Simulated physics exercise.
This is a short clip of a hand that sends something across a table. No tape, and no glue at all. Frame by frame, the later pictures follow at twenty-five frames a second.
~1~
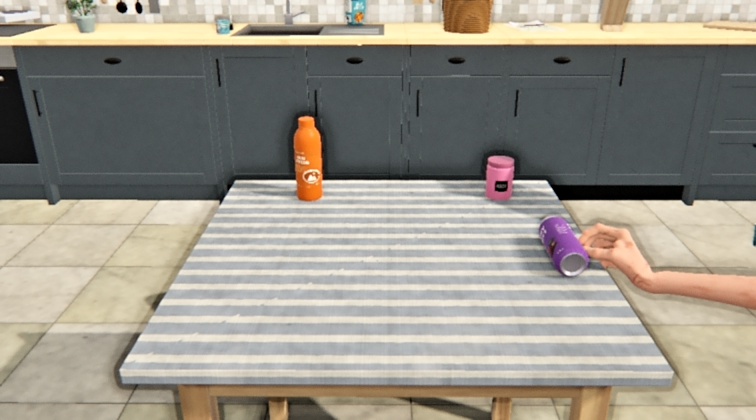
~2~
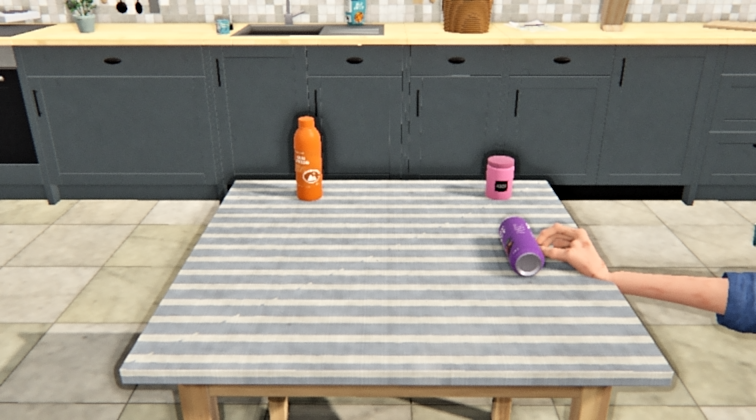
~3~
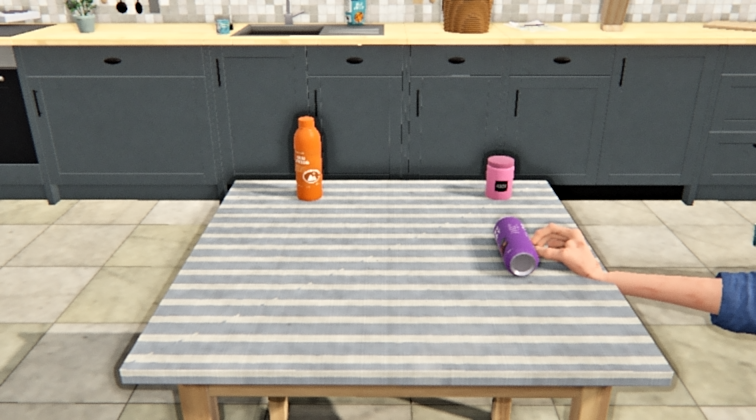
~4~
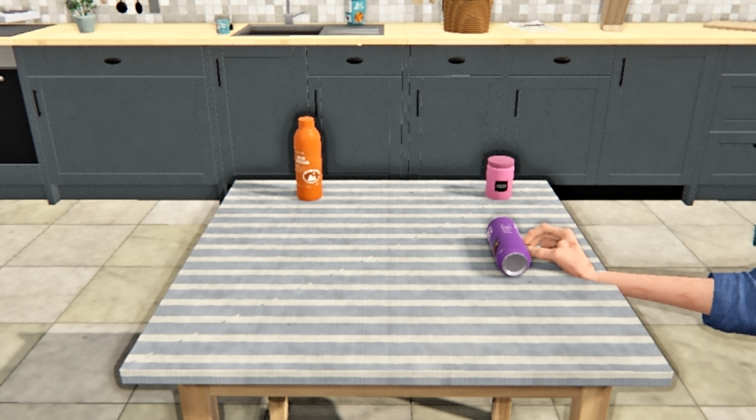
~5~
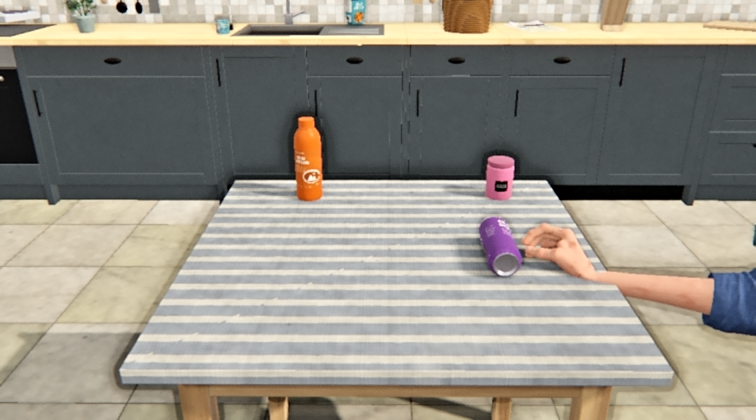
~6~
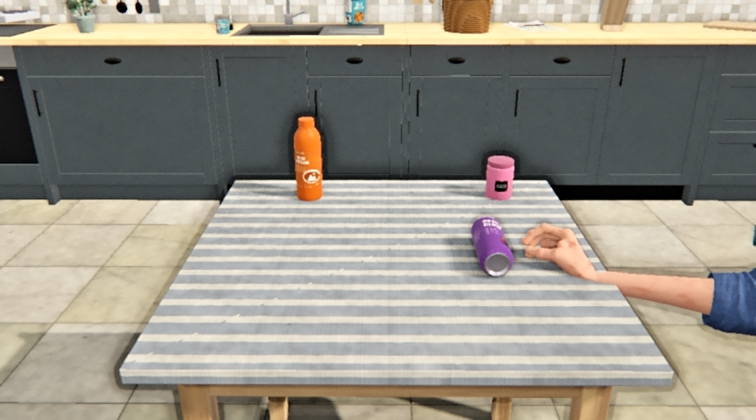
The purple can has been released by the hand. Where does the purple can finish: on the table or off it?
On the table.
Then, 0.10 s later than the last frame, purple can moved about its own width near (473, 245).
Then, 0.20 s later than the last frame, purple can moved about its own width near (457, 245).
Then, 0.40 s later than the last frame, purple can moved well along near (433, 245).
Then, 0.70 s later than the last frame, purple can moved well along near (415, 245).
When it is over, moved from the start, purple can. End places, in pixels of the last picture, purple can near (414, 245).
